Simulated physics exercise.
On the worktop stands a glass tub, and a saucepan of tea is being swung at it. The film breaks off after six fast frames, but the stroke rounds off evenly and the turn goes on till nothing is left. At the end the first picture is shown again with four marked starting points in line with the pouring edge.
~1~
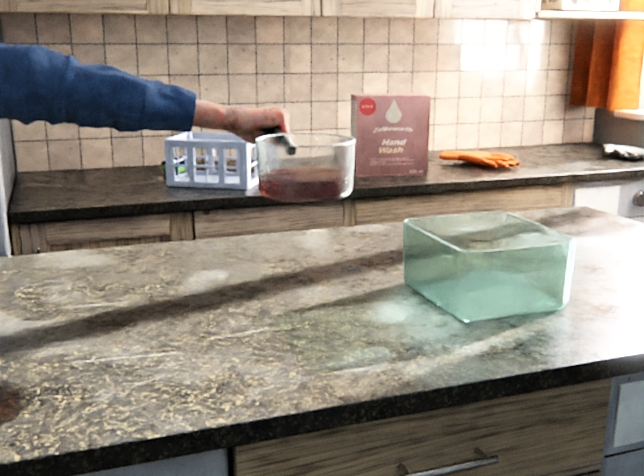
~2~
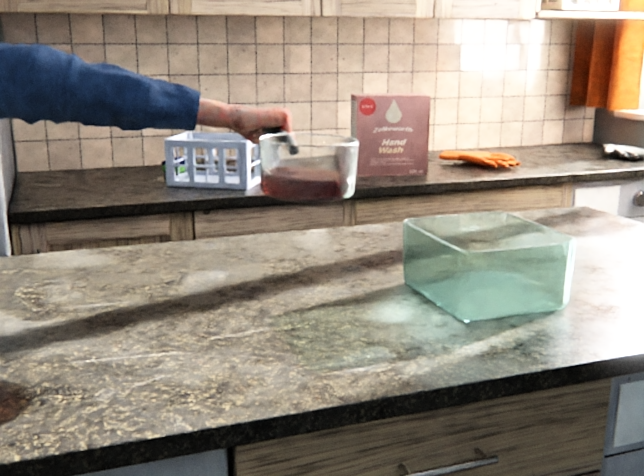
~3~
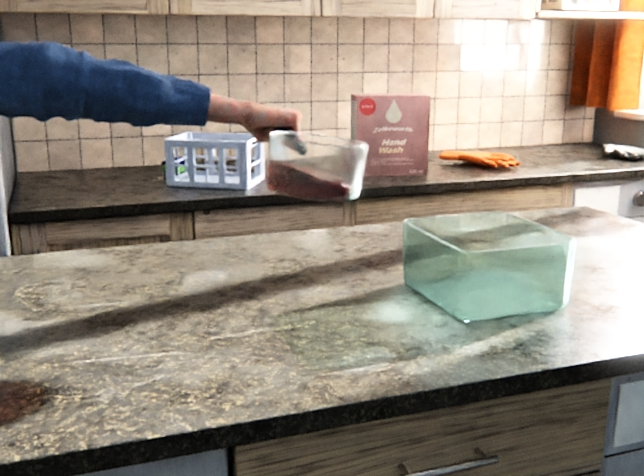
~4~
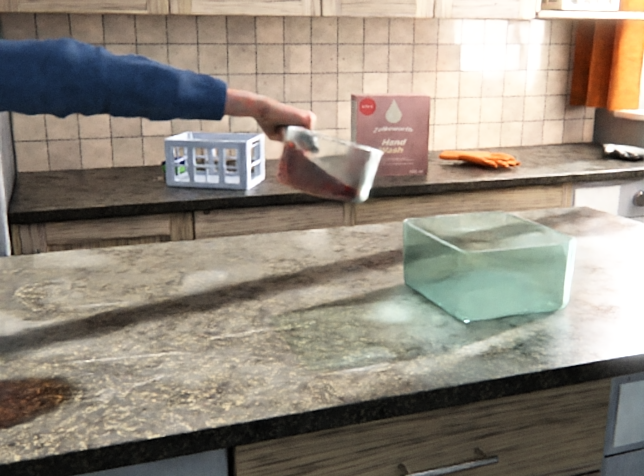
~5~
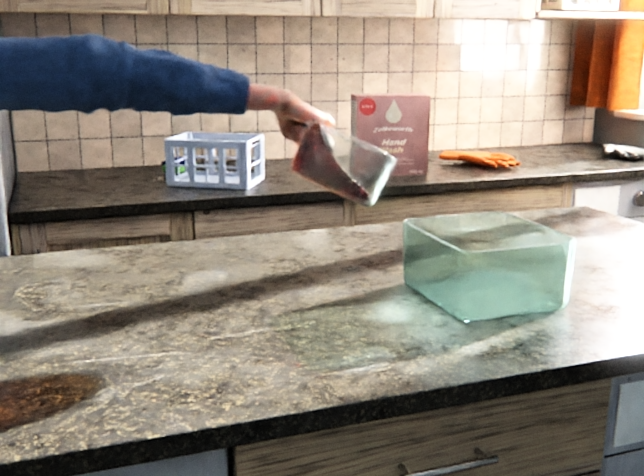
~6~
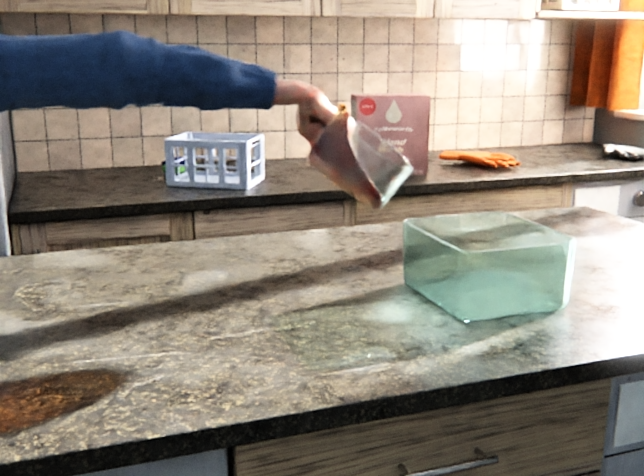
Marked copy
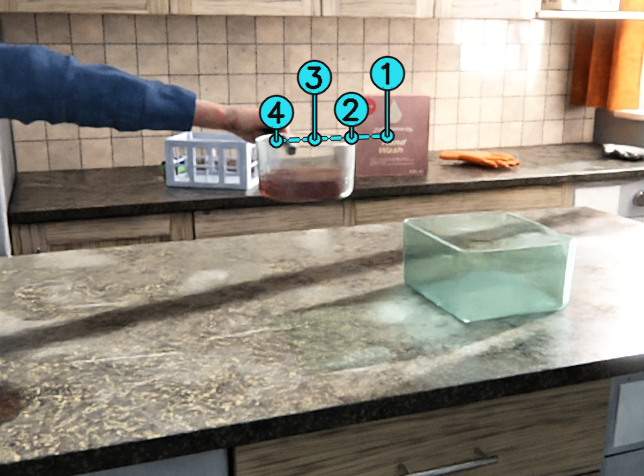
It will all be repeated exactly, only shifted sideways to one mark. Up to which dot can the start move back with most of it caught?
Choose 3.
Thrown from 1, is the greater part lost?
No.
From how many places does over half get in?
Three of them.
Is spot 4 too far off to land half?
Yes.
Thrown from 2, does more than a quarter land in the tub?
Yes, it does.
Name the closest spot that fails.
That is spot 4.
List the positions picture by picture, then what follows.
In the first picture, upright, lip at (349, 137); tub from (455, 322) to (565, 306); nothing has left yet.
In the second picture, upright, lip at (352, 138); nothing has left yet.
In the third picture, tipped about 7°, lip at (362, 142); nothing has left yet.
In the fourth picture, tipped about 16°, lip at (375, 149); nothing has left yet.
In the fifth picture, tipped about 26°, lip at (390, 158); nothing has left yet.
In the sixth picture, tipped about 39°, lip at (405, 168); tea is over the rim, down to (347, 118).
On the marked copy, 1 at (387, 135); 2 at (351, 137); 3 at (314, 139); 4 at (276, 140).
With 1, about 78 % lands in the tub, 5 % falls short and 17 % goes beside or beyond.
With 2, about 86 % lands in the tub, 7 % falls short and 7 % goes beside or beyond.
With 3, about 70 % lands in the tub, 24 % falls short and 5 % goes beside or beyond.
With 4, about 27 % lands in the tub, 69 % falls short and 4 % goes beside or beyond.
